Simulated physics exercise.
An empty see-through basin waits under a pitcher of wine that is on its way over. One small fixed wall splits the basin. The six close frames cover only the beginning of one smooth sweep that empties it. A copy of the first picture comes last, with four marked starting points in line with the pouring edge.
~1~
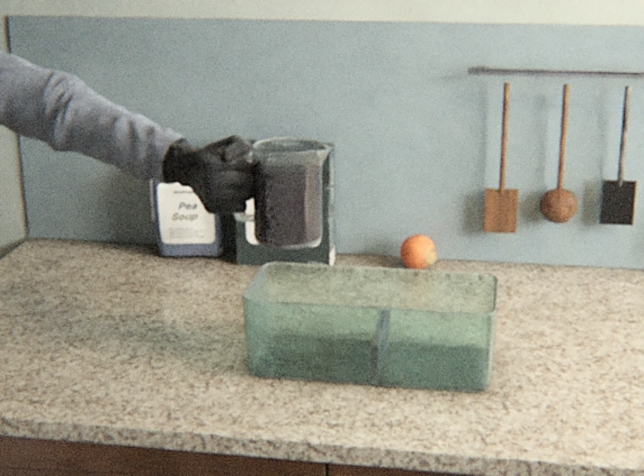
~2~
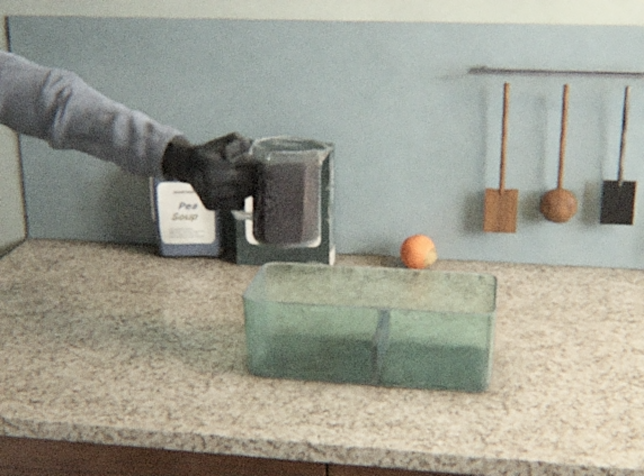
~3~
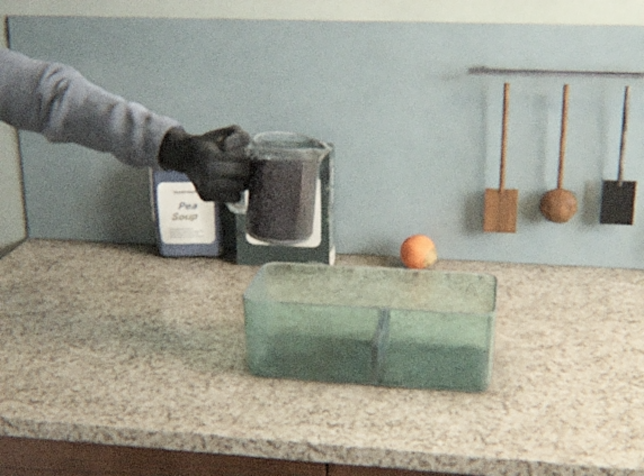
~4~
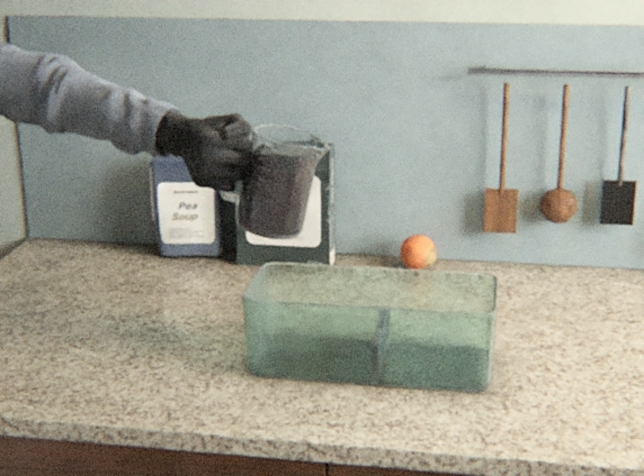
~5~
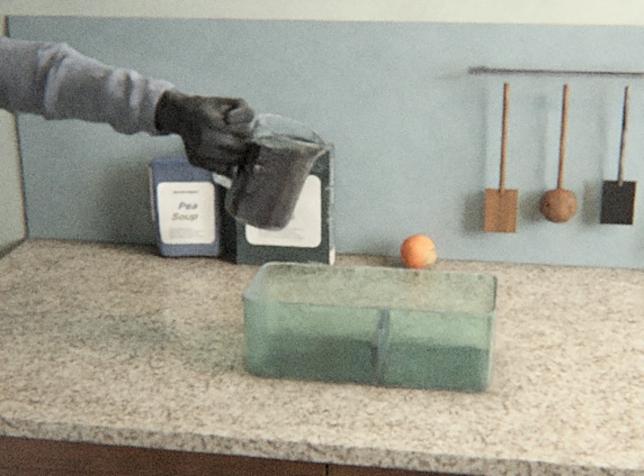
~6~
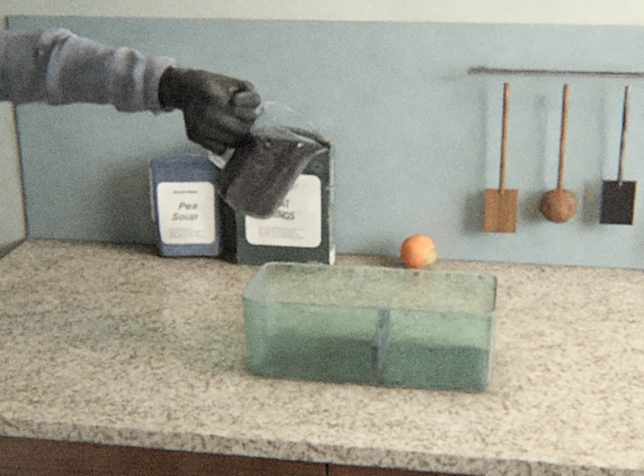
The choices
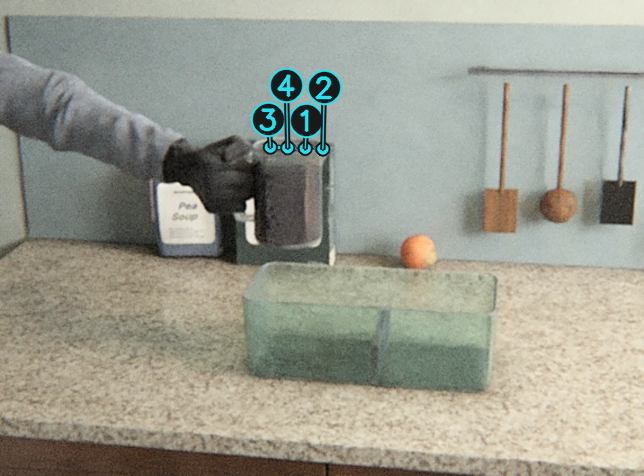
A black-gloved hand held a clear pitcher of dark liquid above an empty see-through basin on a speckled counter, then gradually tilted it to the right until the liquid reached the lip.
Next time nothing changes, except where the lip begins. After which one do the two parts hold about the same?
4.
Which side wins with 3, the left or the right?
More ends on the left.
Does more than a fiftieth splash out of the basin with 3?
Yes.
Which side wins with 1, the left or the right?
More ends on the right.
In cyan, 1 at (305, 148); 2 at (322, 149); 3 at (270, 147); 4 at (287, 147).
For place 1, about 19 % ends left of the wall and 77 % right of it; 4 % is lost outside.
For place 2, about 7 % ends left of the wall and 91 % right of it.
For place 3, about 86 % ends left of the wall and 9 % right of it; 6 % is lost outside.
For place 4, about 53 % ends left of the wall and 44 % right of it; 4 % is lost outside.
